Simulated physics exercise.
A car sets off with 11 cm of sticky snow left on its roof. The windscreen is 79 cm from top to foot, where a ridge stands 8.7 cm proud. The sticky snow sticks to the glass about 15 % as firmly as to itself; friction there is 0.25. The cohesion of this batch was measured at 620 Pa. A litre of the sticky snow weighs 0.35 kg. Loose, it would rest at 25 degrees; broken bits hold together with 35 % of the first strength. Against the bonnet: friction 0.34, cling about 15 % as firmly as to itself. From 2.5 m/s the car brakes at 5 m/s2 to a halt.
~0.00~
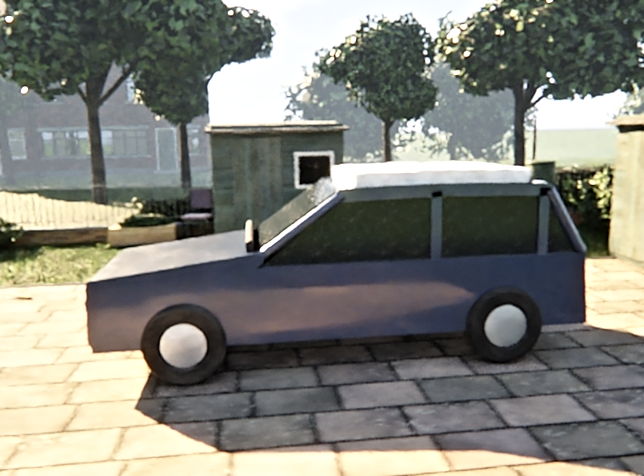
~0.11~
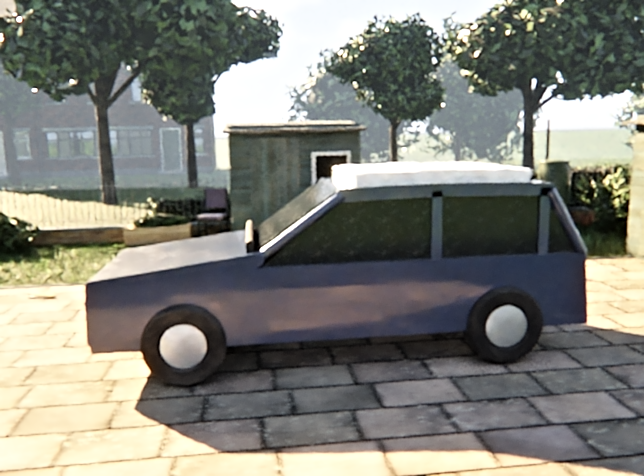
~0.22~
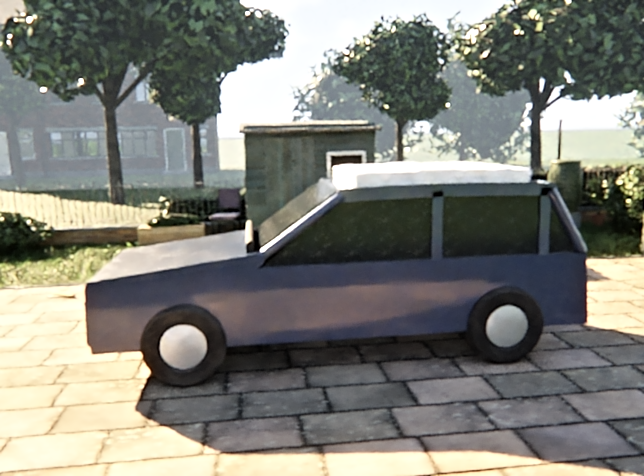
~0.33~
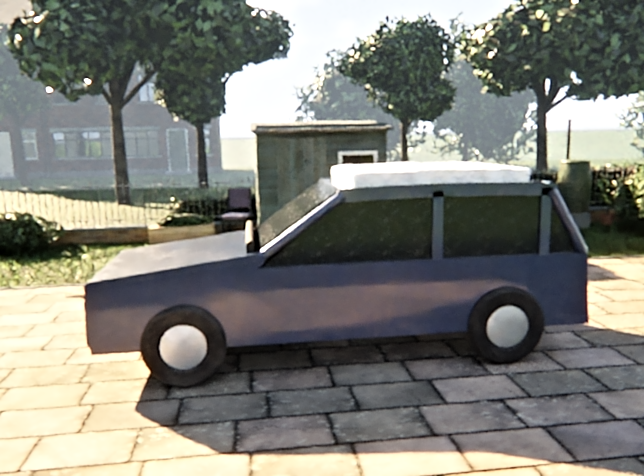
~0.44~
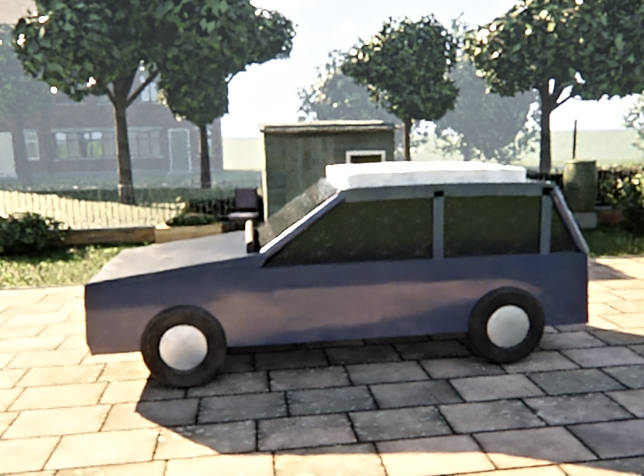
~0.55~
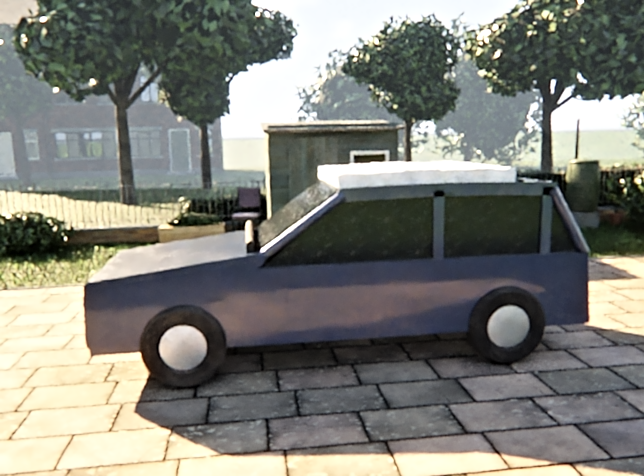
A dark blue car drives left while the white snow on its roof slides slightly forward.
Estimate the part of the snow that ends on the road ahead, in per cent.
Expect roughly 0 %.
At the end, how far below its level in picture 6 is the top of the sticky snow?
Some 0 cm.
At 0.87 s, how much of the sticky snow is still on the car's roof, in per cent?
Some 75 per cent.
After 0.87 s, 77 % of the snow is on the roof, 23 % on the glass, none on the bonnet and none has gone off the nose.
After 1.25 s, 66 % of the snow is on the roof, 29 % on the glass, 5 % on the bonnet and none has gone off the nose.
After 1.62 s, 66 % of the snow is on the roof, 28 % on the glass, 6 % on the bonnet and none has gone off the nose.
After 2.00 s, 66 % of the snow is on the roof, 28 % on the glass, 6 % on the bonnet and none has gone off the nose.
After 2.30 s, at the end, 66 % of the snow is on the roof, 28 % on the glass, 6 % on the bonnet and none has gone off the nose.
